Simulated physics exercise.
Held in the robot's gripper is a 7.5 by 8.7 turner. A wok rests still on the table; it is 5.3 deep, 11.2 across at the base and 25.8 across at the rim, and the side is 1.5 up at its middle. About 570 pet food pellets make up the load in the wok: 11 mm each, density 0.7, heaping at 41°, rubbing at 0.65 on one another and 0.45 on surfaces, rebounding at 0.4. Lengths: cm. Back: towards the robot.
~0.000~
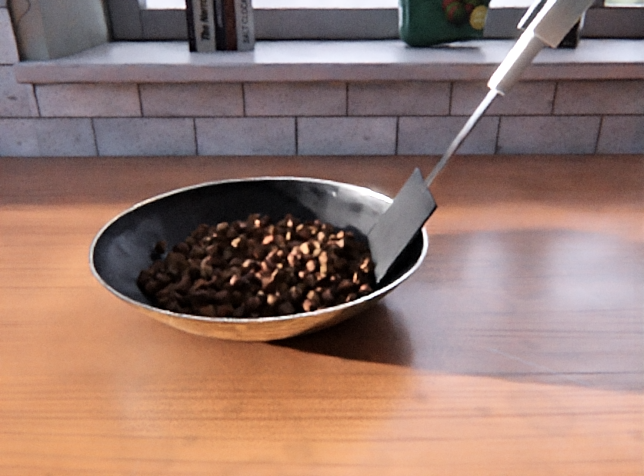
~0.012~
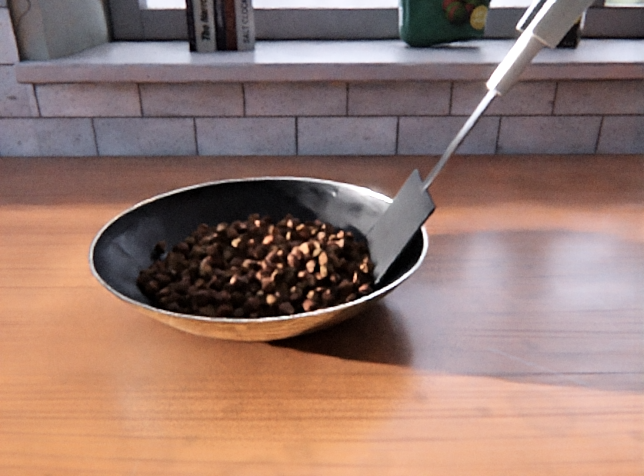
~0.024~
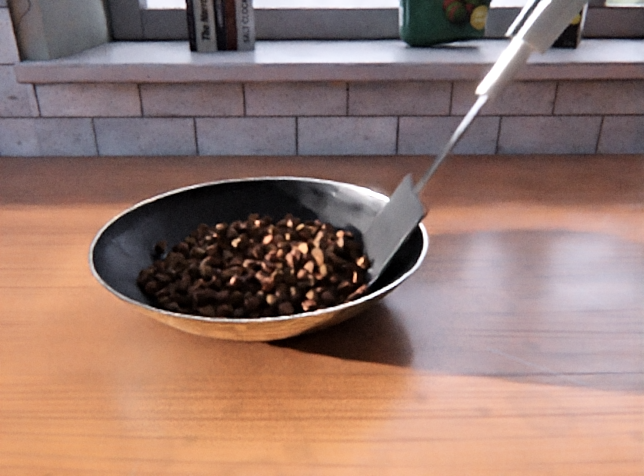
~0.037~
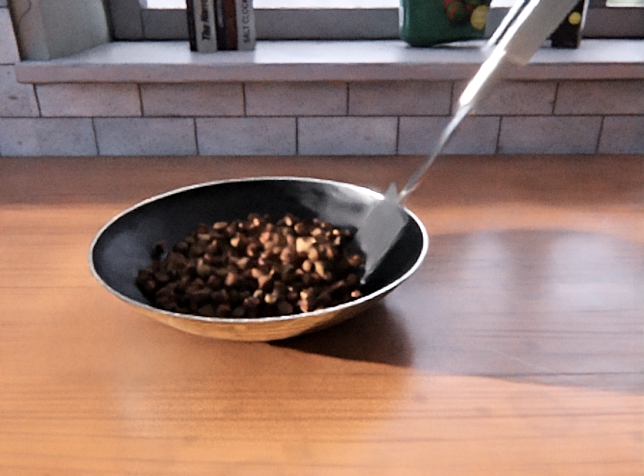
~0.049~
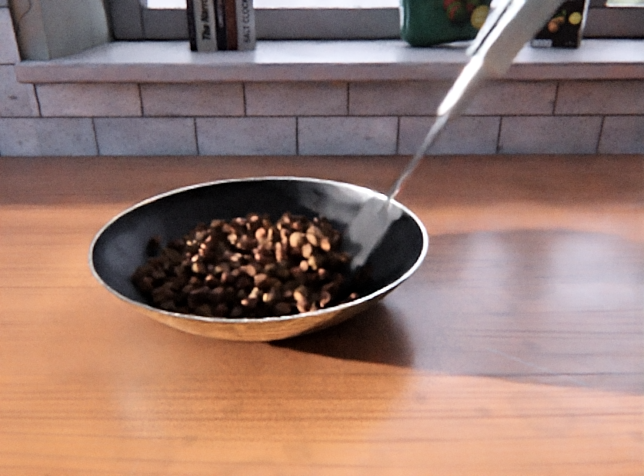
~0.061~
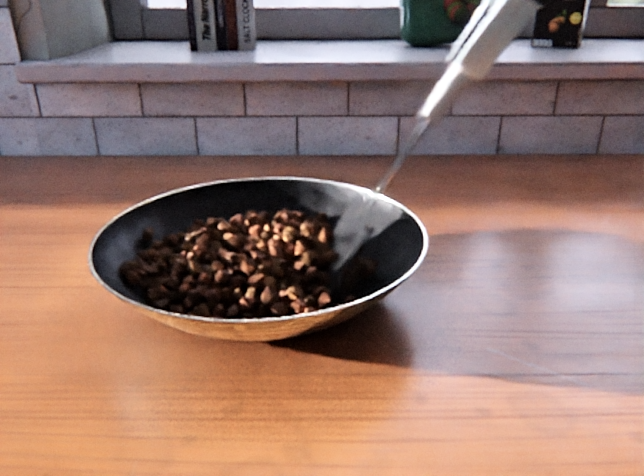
At the start, a turner held at the upper right rests its blade inside the right edge of a wok of brown pellets on a wooden table. The blade then slides left and slightly down into the pile, pushing the pellets a little toward the left side while the wok stays still.
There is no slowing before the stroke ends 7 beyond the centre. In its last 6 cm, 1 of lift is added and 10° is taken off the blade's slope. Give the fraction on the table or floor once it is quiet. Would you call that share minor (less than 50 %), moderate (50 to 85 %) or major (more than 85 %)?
I would call it minor.
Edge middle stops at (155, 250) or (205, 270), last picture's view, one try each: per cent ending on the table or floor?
Respectively about 55 and 20 percent end on the table or floor.
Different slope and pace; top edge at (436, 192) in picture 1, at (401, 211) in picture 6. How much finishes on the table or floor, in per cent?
Roughly 20 %.
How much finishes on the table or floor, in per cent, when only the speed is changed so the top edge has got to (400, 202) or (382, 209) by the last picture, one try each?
Estimates: About 25 %, about 35 %.
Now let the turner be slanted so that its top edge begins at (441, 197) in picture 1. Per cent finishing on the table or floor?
Some 25 per cent.
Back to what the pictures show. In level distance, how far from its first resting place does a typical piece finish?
The figure is about 11 cm.
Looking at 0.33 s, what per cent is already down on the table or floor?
Close to 25 per cent of the load.
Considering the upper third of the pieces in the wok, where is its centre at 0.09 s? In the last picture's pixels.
It sits at about (224, 249).
After 0.09 s, sloping 58°, highest piece 9 above the table; 568 in the wok, 1 on the blade or in flight.
After 0.12 s, sloping 55°, highest piece 14 above the table; 558 in the wok, 11 on the blade or in flight.
After 0.33 s, sloping 48°, highest piece 23 above the table; 354 in the wok, 144 on the table or floor, 71 on the blade or in flight.
After 1.38 s, sloping 48°, highest piece 6 above the table; 353 in the wok, 216 on the table or floor.
At rest, 353 in the wok, 216 on the table or floor. That is 38 % on the table or floor.
